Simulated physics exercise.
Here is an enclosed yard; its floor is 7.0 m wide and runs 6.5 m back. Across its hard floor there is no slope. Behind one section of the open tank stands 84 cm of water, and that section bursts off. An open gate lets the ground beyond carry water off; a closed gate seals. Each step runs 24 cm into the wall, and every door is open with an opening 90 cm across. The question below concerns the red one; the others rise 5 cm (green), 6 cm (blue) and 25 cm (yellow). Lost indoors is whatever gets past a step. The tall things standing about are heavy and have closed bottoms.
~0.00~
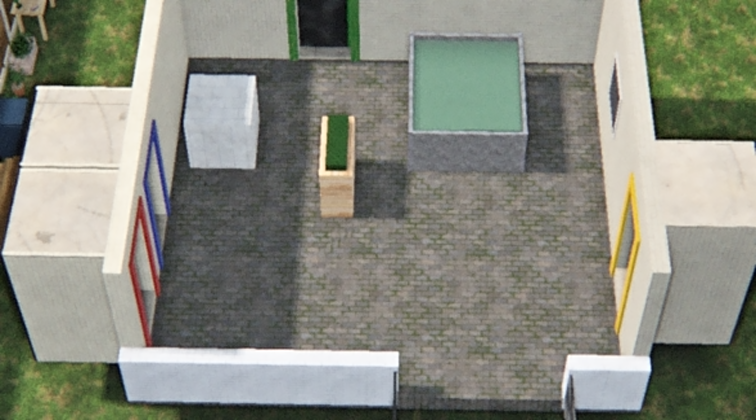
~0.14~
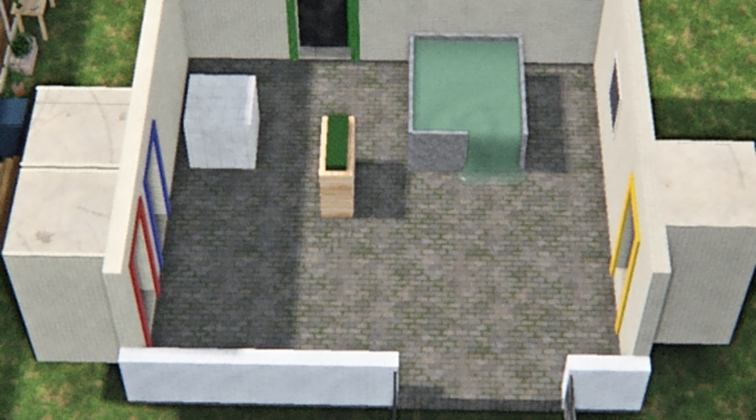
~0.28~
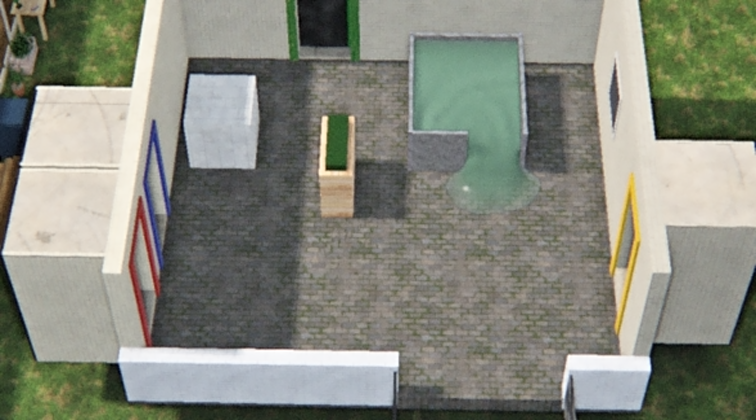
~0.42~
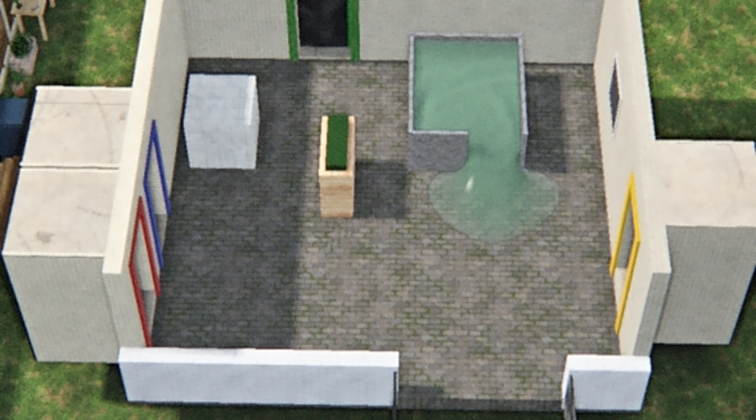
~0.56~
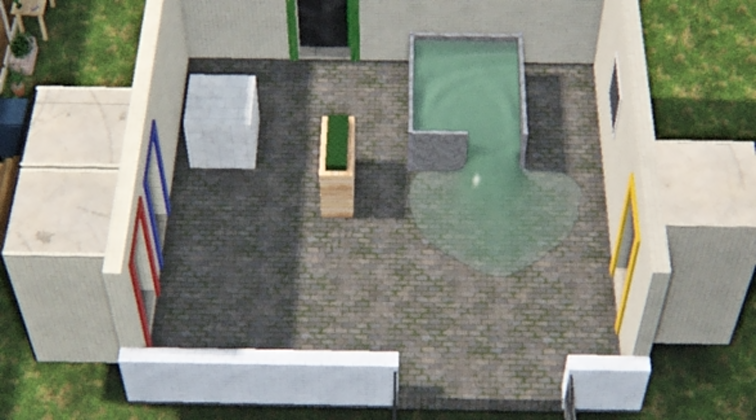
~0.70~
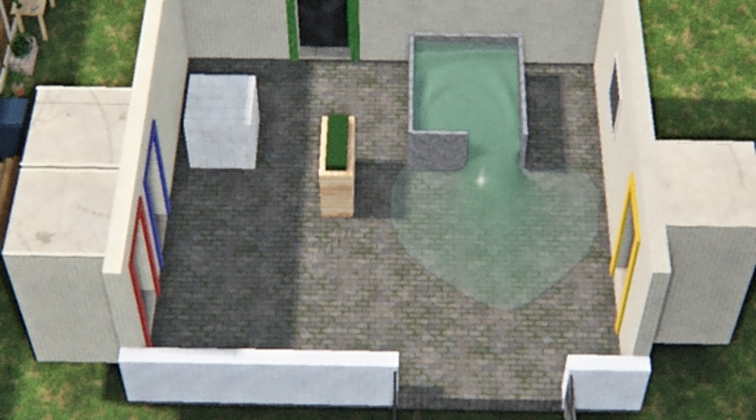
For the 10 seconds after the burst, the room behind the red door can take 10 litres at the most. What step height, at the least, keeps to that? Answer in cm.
I would say about 7 cm.
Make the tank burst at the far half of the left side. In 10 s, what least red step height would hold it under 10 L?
Roughly 12.0 cm.
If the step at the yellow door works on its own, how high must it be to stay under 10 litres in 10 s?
For yellow, a step near 16 cm.
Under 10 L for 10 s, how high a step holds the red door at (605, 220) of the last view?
Minimum: Close to 14.0 cm.
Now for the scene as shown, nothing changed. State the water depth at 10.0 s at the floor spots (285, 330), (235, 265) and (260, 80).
Depth: About 3, 4, 0 cm.
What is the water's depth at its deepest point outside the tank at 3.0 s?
Close to 34 centimetres.
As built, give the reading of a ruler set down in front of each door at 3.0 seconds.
Door by door in centimetres - green 0, blue 0, red 0, yellow 13.
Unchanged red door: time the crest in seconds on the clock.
The level tops out around 7.0 s.
After 1.4 s water covers 35 % of the floor, deepest (44 cm) near (495, 175); it has not reached the red door.
After 3.0 s water covers 45 % of the floor, deepest (34 cm) near (589, 386); it has not reached the red door.
After 10.0 s water covers 75 % of the floor, deepest (8 cm) near (172, 187); 6 cm at the red door, 0 litres in over its 18 cm step.
At the red door as built, the water arrived by 3.8 s and peaked near 10 cm at 7.2 s.
Run again over the same 10 s with other heights there, 25 litres in over 5.5 cm, 6 litres over 7.5 cm. The limit of 10 litres is kept from about 7 cm up.
